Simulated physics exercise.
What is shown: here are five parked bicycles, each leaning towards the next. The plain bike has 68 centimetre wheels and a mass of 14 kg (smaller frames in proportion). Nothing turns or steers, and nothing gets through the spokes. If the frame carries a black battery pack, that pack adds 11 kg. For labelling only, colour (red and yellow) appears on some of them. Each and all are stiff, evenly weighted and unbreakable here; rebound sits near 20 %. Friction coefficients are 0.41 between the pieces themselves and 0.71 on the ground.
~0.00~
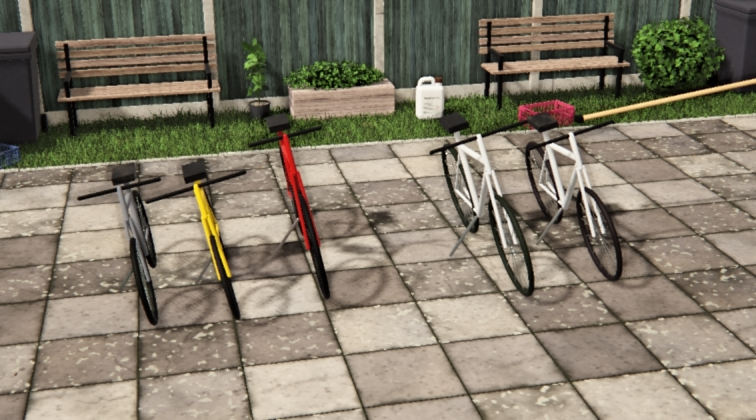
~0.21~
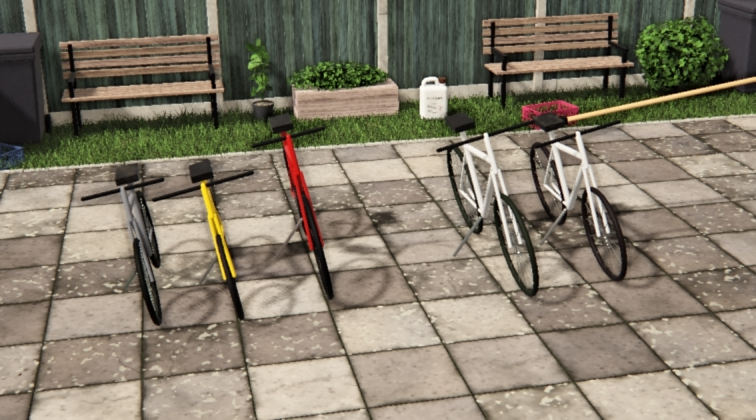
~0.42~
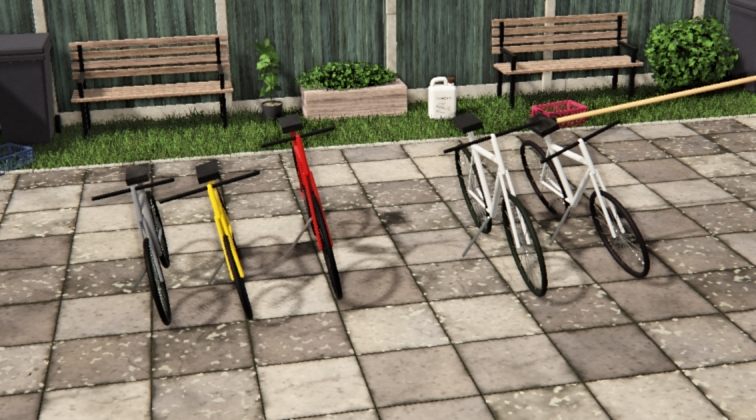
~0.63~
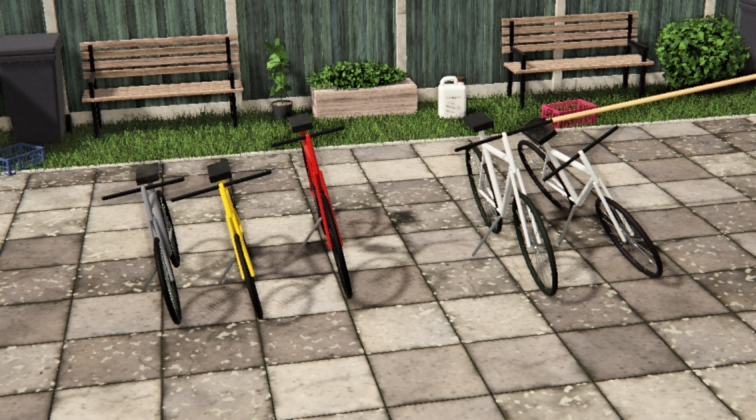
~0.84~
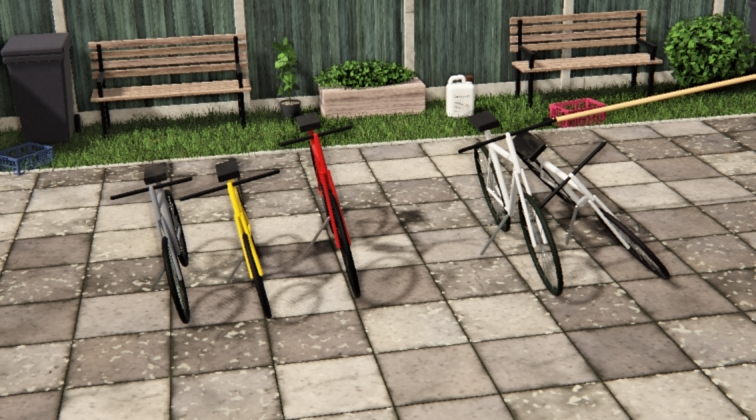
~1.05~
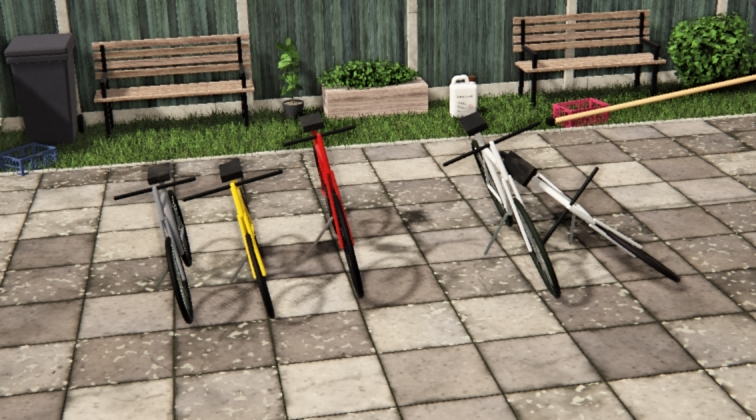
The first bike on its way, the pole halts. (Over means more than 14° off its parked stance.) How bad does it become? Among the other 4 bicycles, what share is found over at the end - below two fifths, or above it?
The share that goes over is beneath two fifths.
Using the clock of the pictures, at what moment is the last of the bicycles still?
Close to 2.0 s.
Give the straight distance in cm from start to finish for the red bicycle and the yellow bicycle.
Distance from start in cm - red 0, yellow 0.
By 1.28 s, 1 of the 4 other bicycles over.
When it is over (2.2 s), 1 of the 4 other bicycles over; yellow bicycle unmoved; red bicycle unmoved. That is 25 per cent. Three left standing. In pixels of the last frame, middles, yellow bicycle near (247, 227), red bicycle near (327, 190).
